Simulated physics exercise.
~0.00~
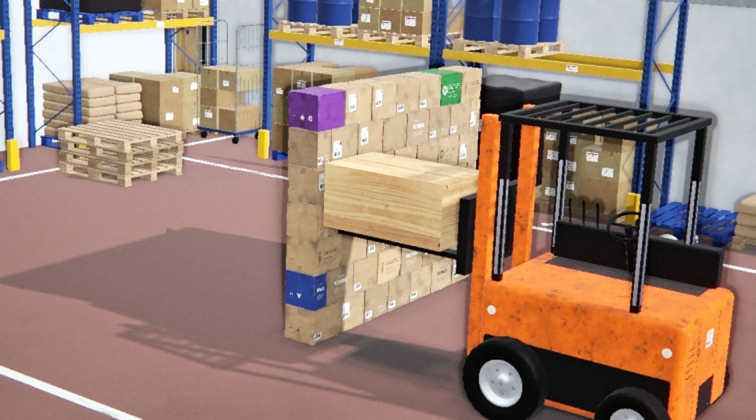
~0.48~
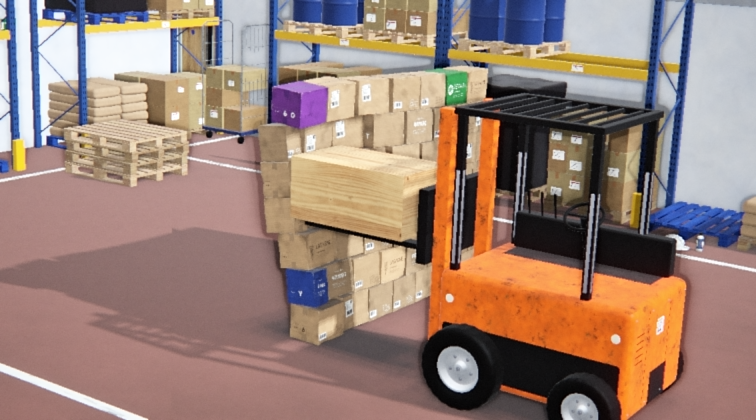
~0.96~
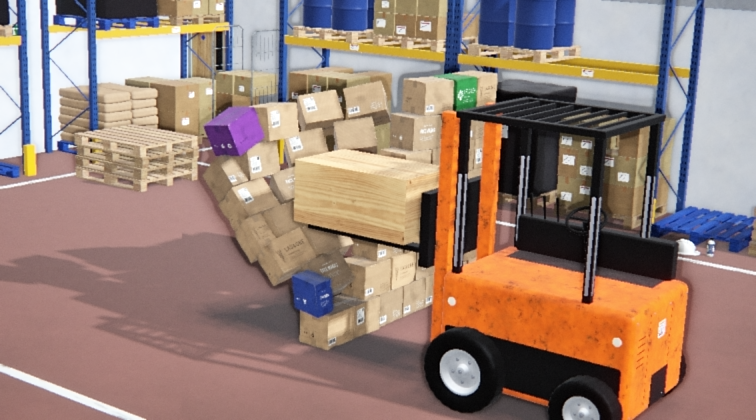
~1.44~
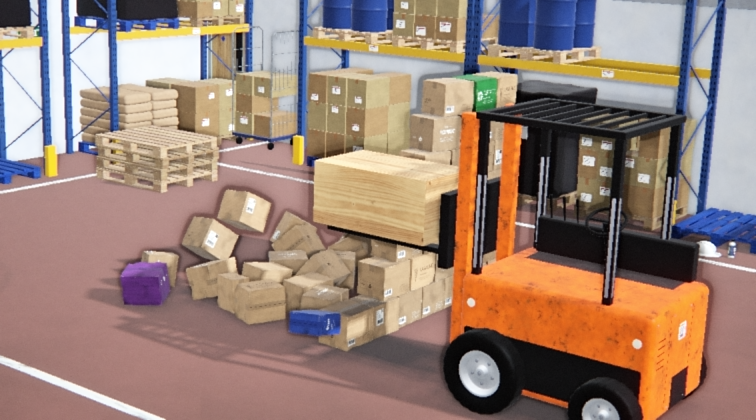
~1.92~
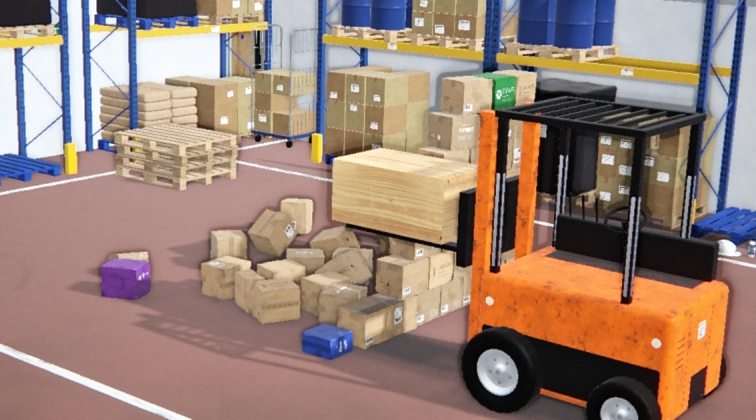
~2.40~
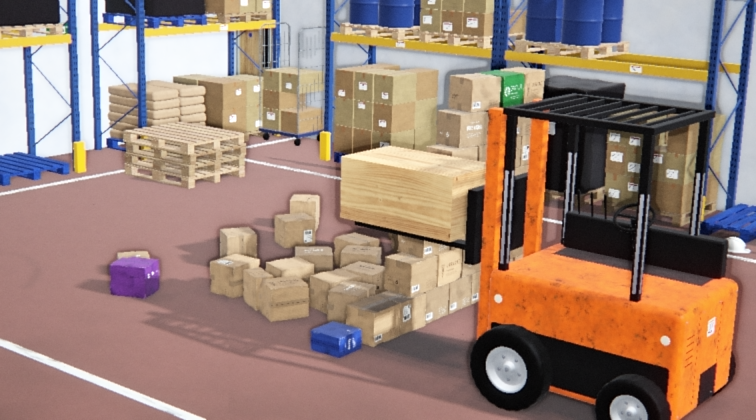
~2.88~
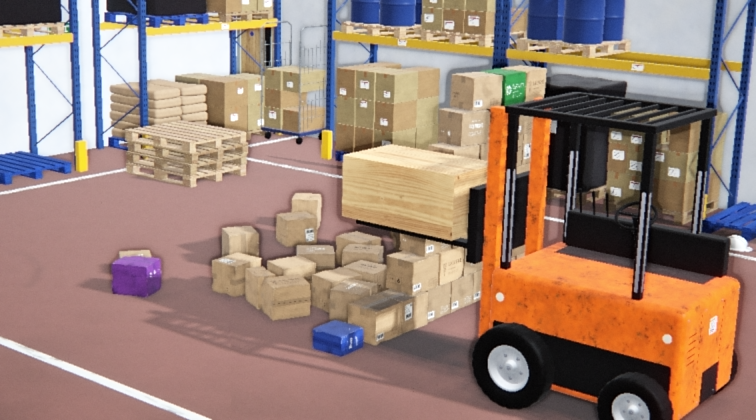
Orange forklift pushing a wooden case into a stacked carton wall, toppling the left side into a heap while the green-labelled end stands.
